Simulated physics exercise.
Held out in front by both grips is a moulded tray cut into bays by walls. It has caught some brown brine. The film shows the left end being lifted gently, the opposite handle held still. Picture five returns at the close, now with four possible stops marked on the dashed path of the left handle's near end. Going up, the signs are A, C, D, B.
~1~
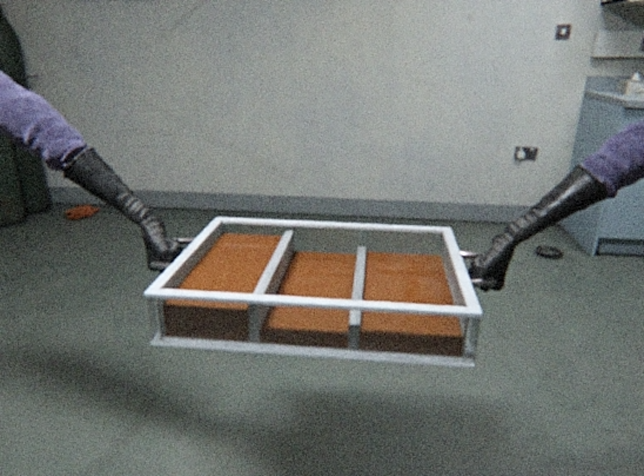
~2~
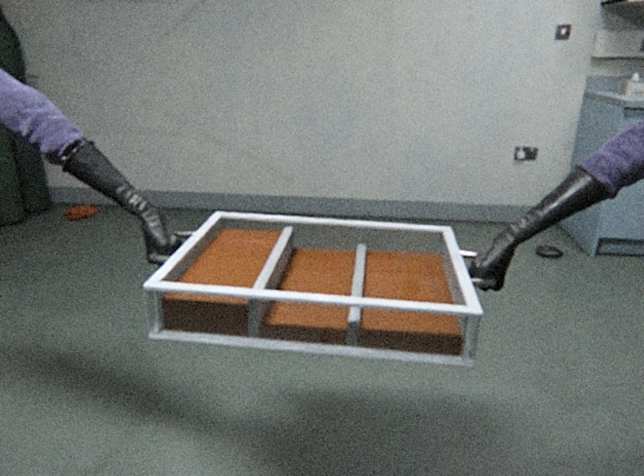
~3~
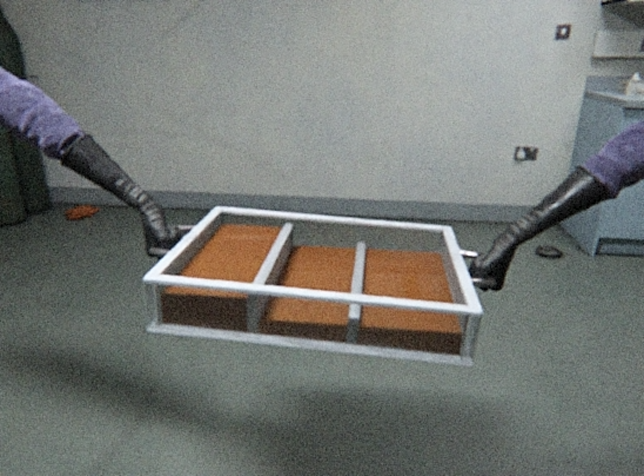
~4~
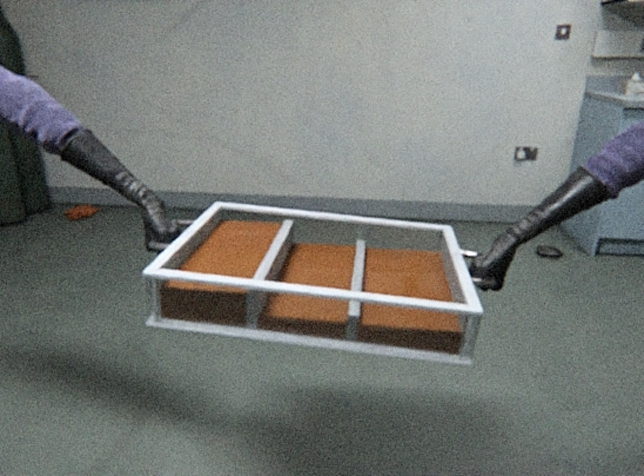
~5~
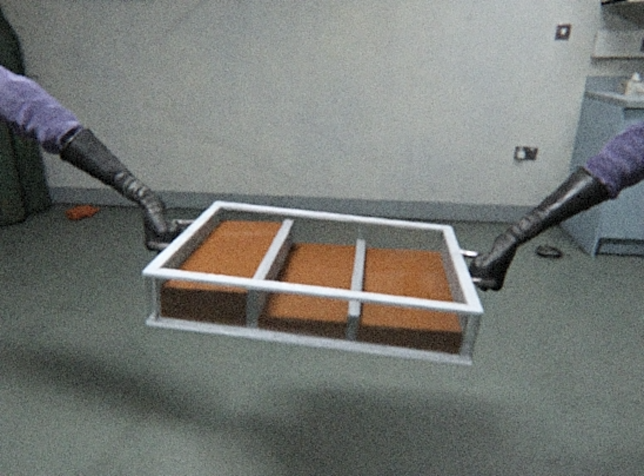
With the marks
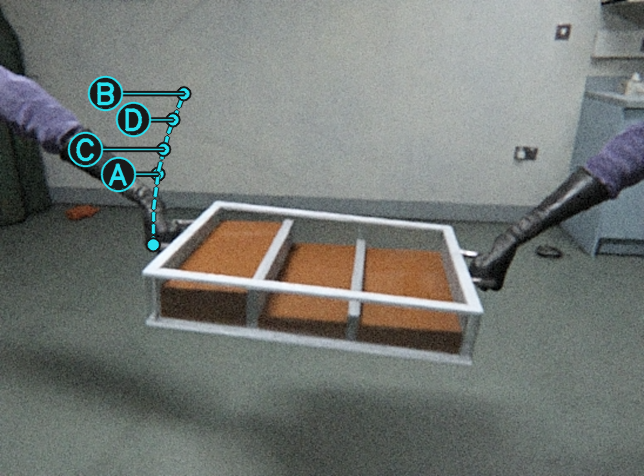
In a grey-floored room, two black-gloved hands slightly raise the left side of a divided tray.
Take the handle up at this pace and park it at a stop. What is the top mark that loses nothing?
I would pick mark C.
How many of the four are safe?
Two.
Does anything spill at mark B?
Yes.
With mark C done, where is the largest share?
The right bay.
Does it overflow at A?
No.
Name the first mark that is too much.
D it is.
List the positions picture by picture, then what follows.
The tray is level; deepest in the left bay, at (235, 266), shallowest in the middle; left handle at (167, 252).
Tipped about 1° down to the right; no wall is crossed; left handle at (166, 246).
Tipped about 3° down to the right; no wall is crossed; left handle at (166, 239).
Tipped about 4° down to the right; no wall is crossed; left handle at (166, 234).
Tipped about 4° down to the right; deepest in the left bay, at (234, 251), shallowest in the middle; left handle at (166, 233).
On the marked copy, A at (158, 174); B at (183, 93); C at (163, 149); D at (173, 119).
With A, nothing spills; the left bay holds the most.
With B, about 23 % goes over the rim.
With C, nothing spills; the right bay holds the most.
With D, about 8 % goes over the rim.
